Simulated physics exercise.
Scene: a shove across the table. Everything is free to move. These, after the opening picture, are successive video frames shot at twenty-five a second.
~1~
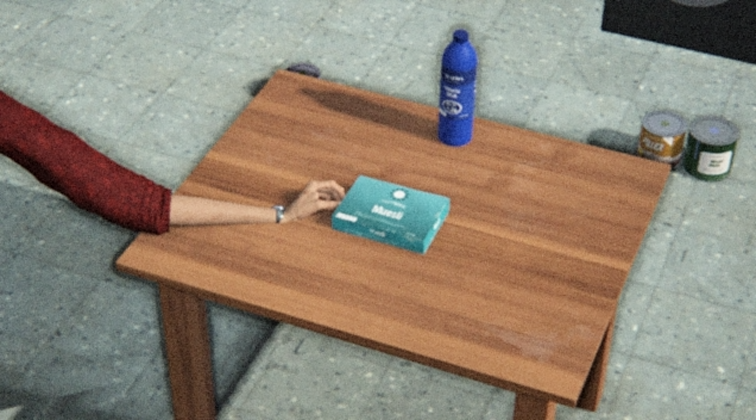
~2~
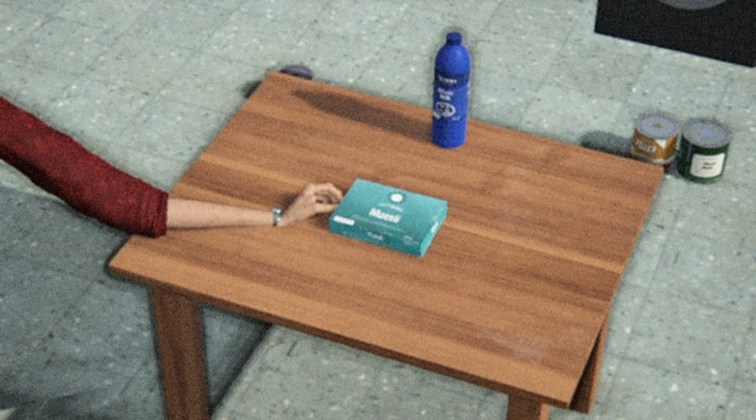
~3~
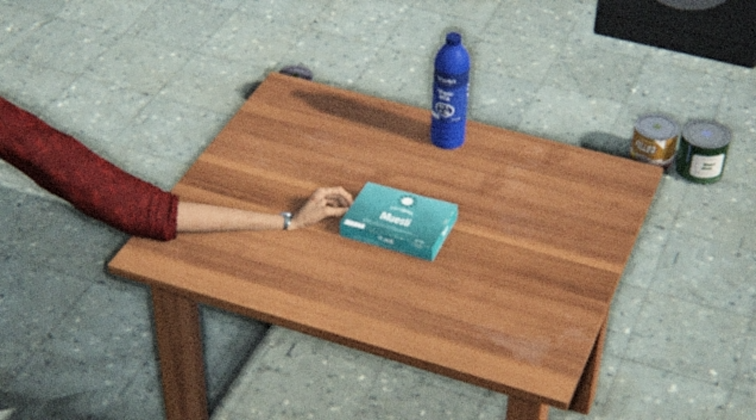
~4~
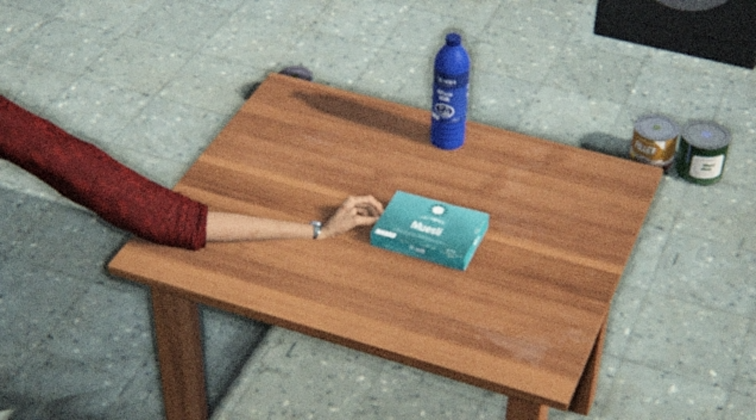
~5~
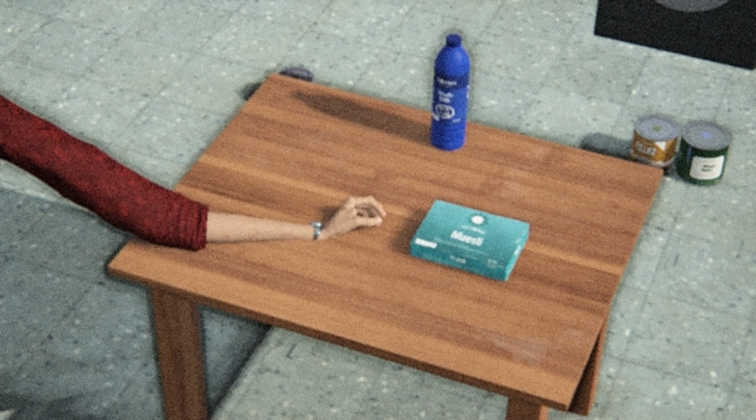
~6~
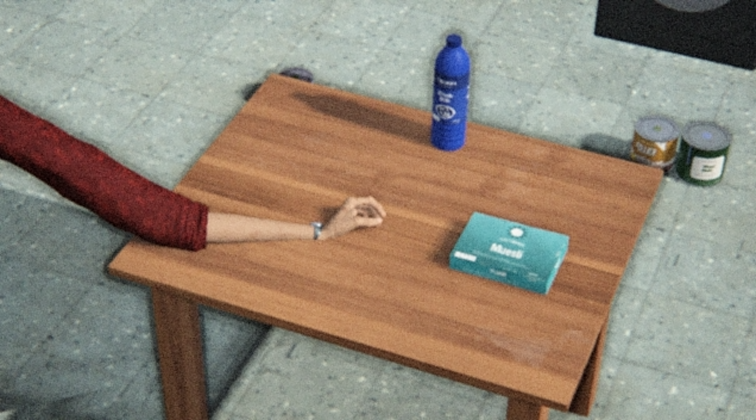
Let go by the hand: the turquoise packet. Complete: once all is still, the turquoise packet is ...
Off the table.
Then, 0.10 s past the last view, turquoise packet displaced well along near (596, 276).
Then, 0.30 s past the last view, turquoise packet now off the table.
Then, 0.40 s past the last view, things are still on the move.
Then, 0.60 s past the last view, as before.
Finally, off the table, turquoise packet.
